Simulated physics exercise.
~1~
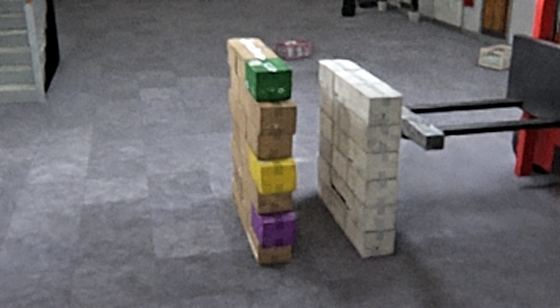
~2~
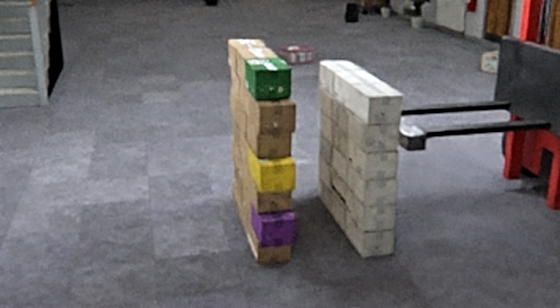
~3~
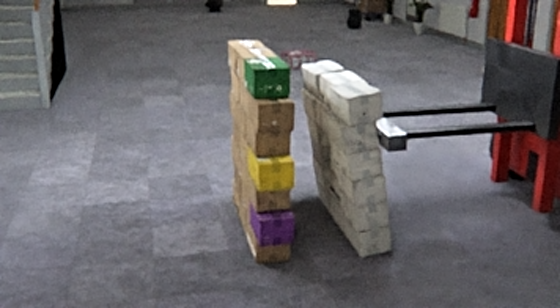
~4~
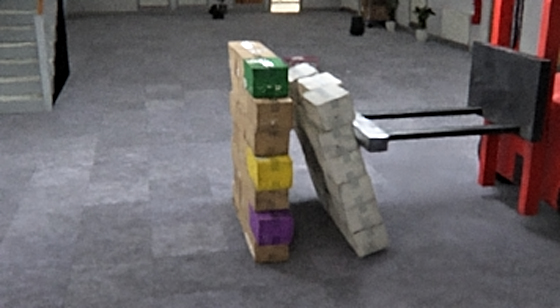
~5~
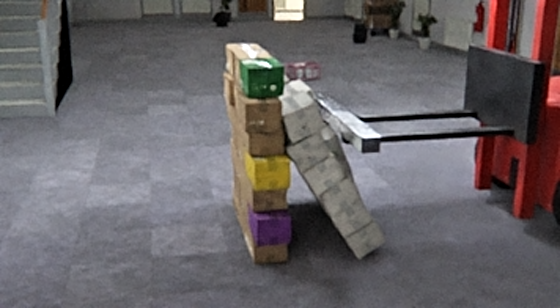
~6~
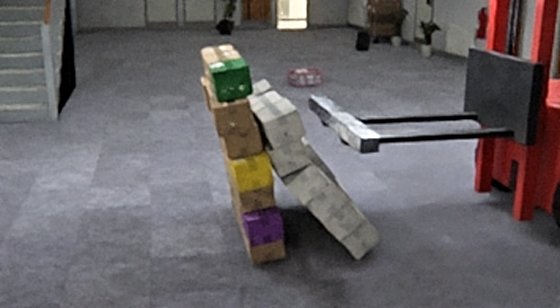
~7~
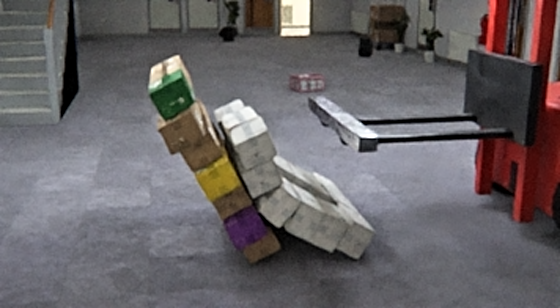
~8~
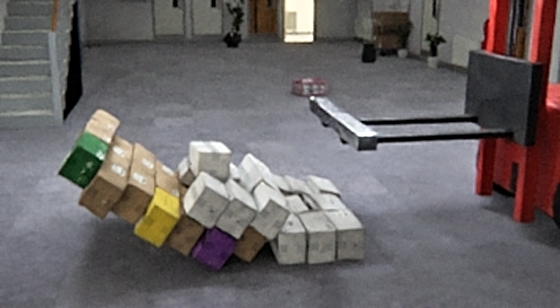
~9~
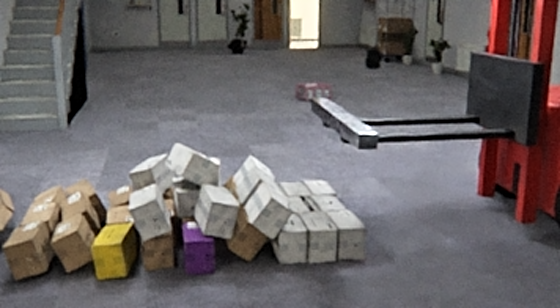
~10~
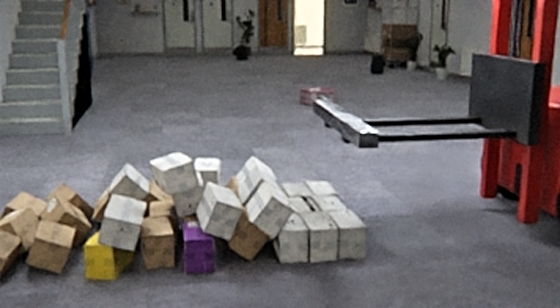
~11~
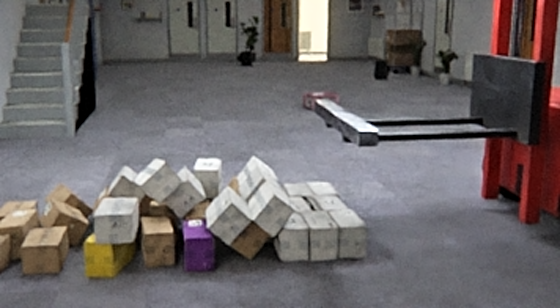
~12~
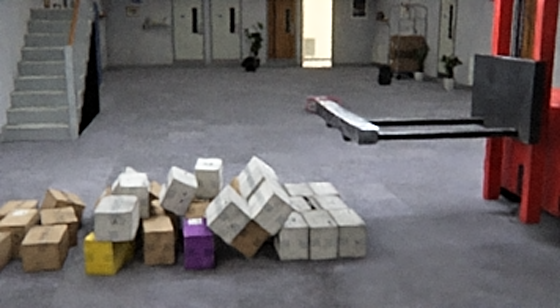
A pale beam on the forks of a red lift truck moves left across a grey-carpeted hall, seen from slightly above as the view drifts gently sideways. Ahead of it stand two close, parallel walls of boxes, a white one on the right and a brown one on the left with green, yellow and purple parcels at its near end. The beam tips the white wall against the brown one, then stops. Both walls lean and topple left, the green parcel falling with them. The boxes end in a low, intact heap, yellow and purple still visible, green out of sight.
